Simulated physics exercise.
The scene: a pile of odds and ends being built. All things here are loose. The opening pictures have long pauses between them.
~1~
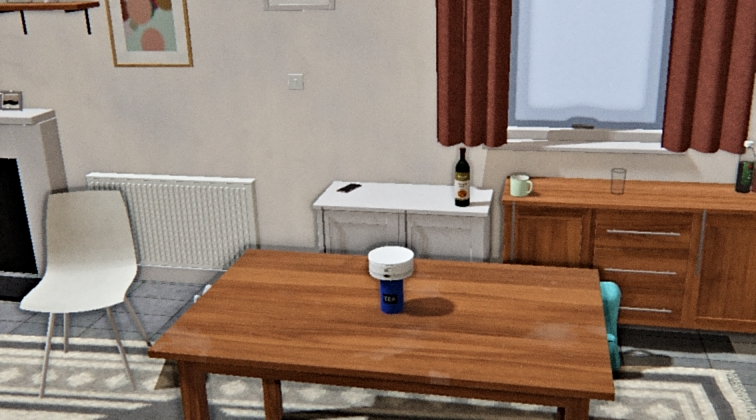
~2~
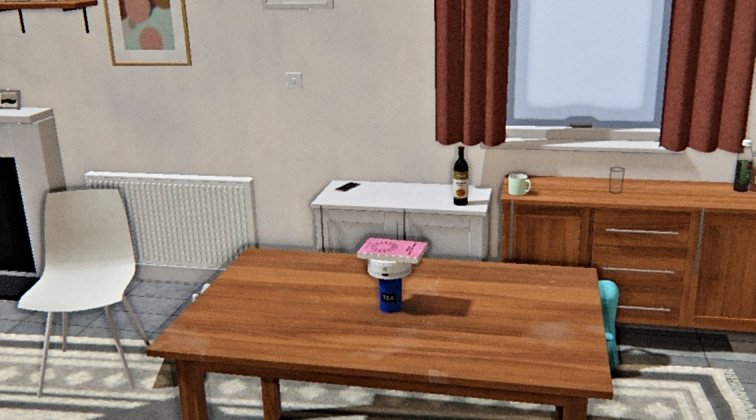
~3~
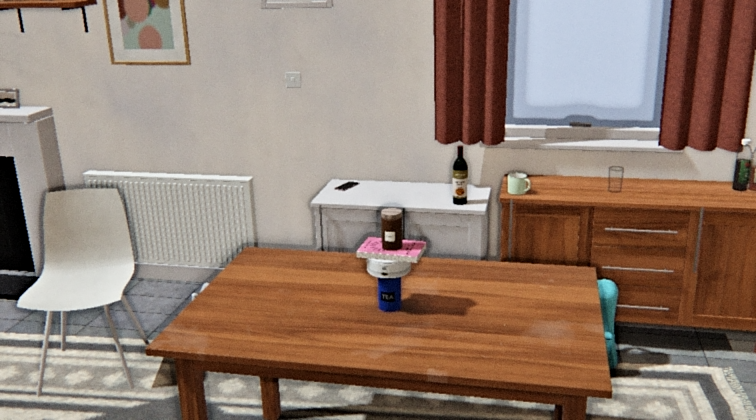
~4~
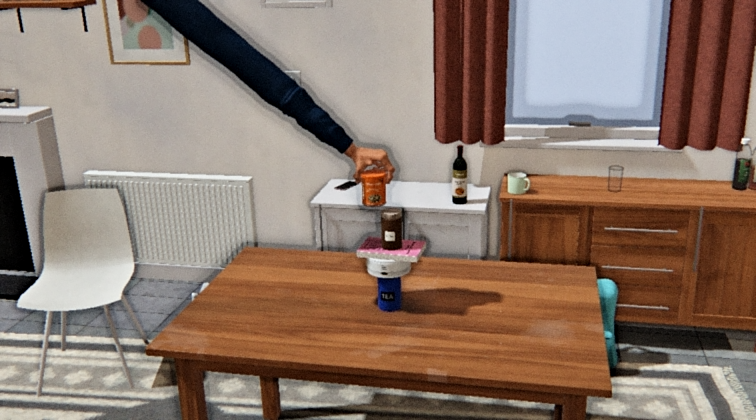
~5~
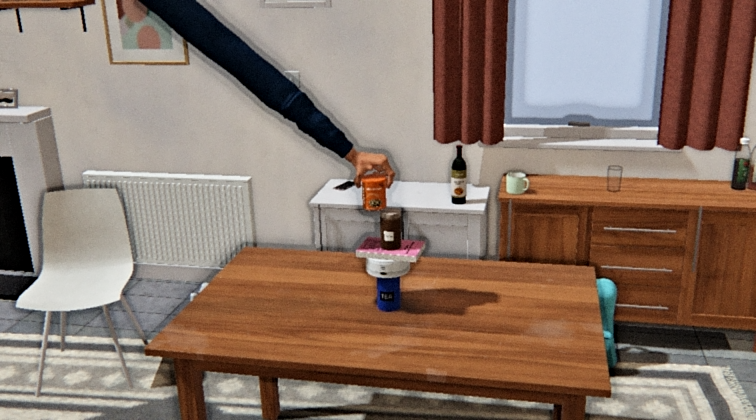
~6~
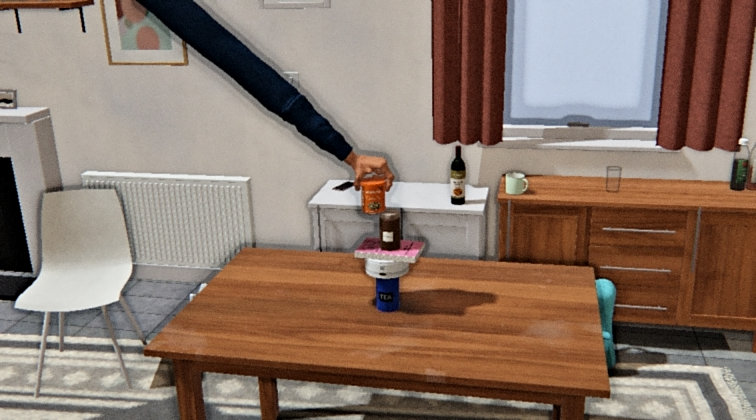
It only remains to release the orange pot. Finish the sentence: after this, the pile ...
After this, the pile topples.
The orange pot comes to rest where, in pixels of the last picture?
Look near (259, 284) in the final picture.
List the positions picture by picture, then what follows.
In the first frame, the last thing is not in view yet; white tub (391, 263).
In the second frame, the last thing is not in view yet; pink book (393, 250).
In the third frame, the last thing is not in view yet.
In the fourth frame, still above its spot; orange pot (374, 188); pink book (392, 249).
In the fifth frame, still above its spot; orange pot (374, 193).
In the sixth frame, set down, still held; orange pot (373, 196); pink book (390, 250).
Then, 0.40 s on from there, orange pot now fallen.
Then, 0.70 s on from there, things are still on the move.
In the end, fallen, orange pot; the other 4 unmoved. At the end, from the last picture's camera, orange pot near (259, 284). The pile comes apart.
